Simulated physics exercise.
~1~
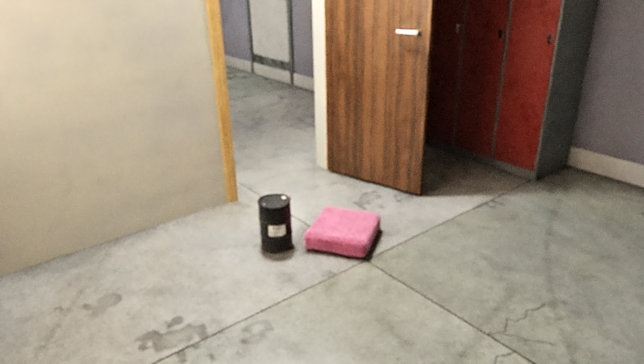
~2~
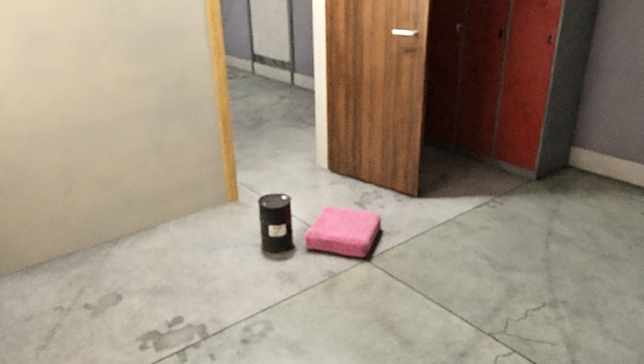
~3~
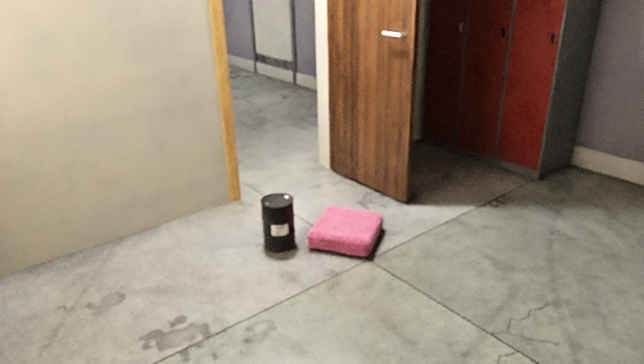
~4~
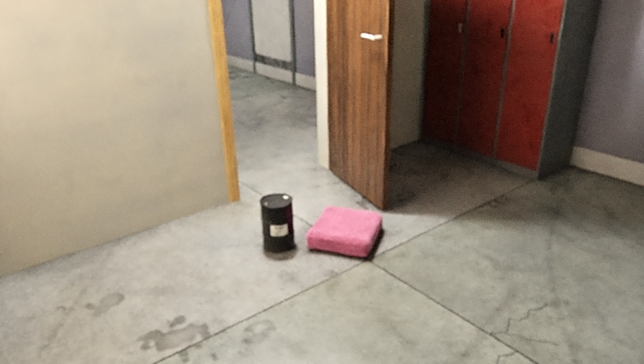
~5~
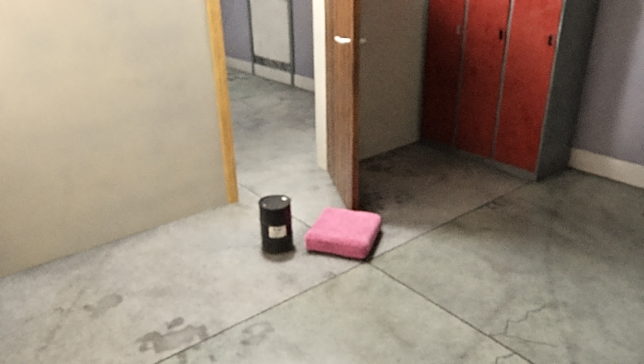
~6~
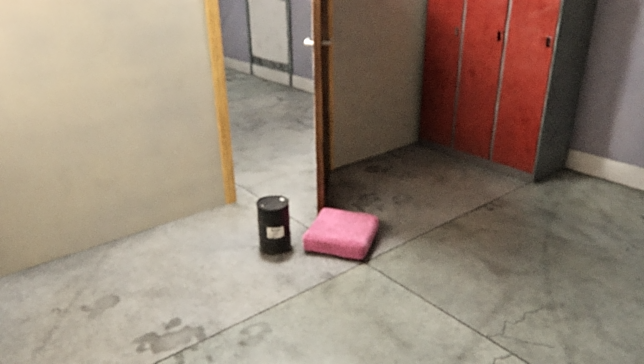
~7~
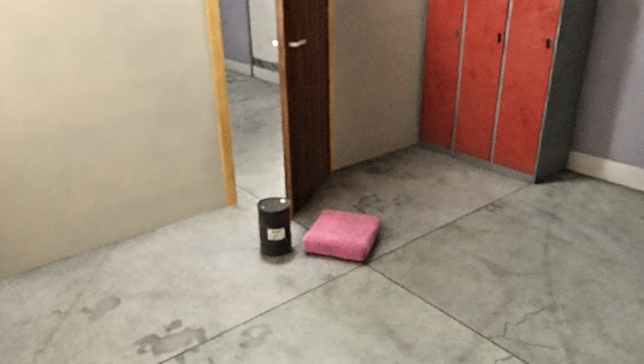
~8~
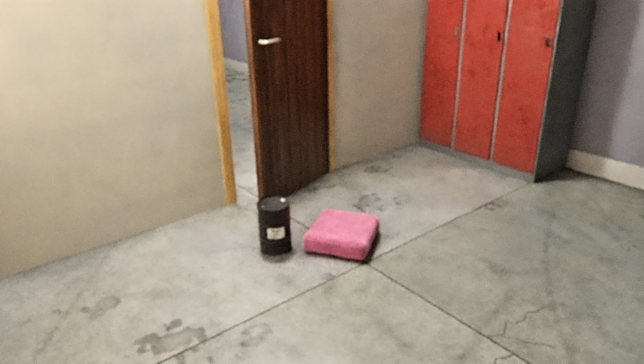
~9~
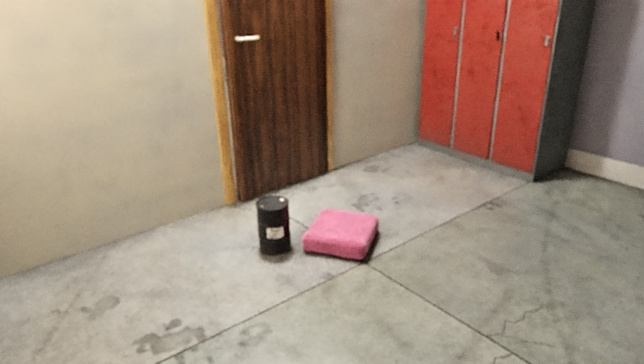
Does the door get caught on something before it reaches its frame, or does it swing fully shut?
It swings fully shut, passing behind the pink cushion and the black canister, which both stay where they are on the floor.
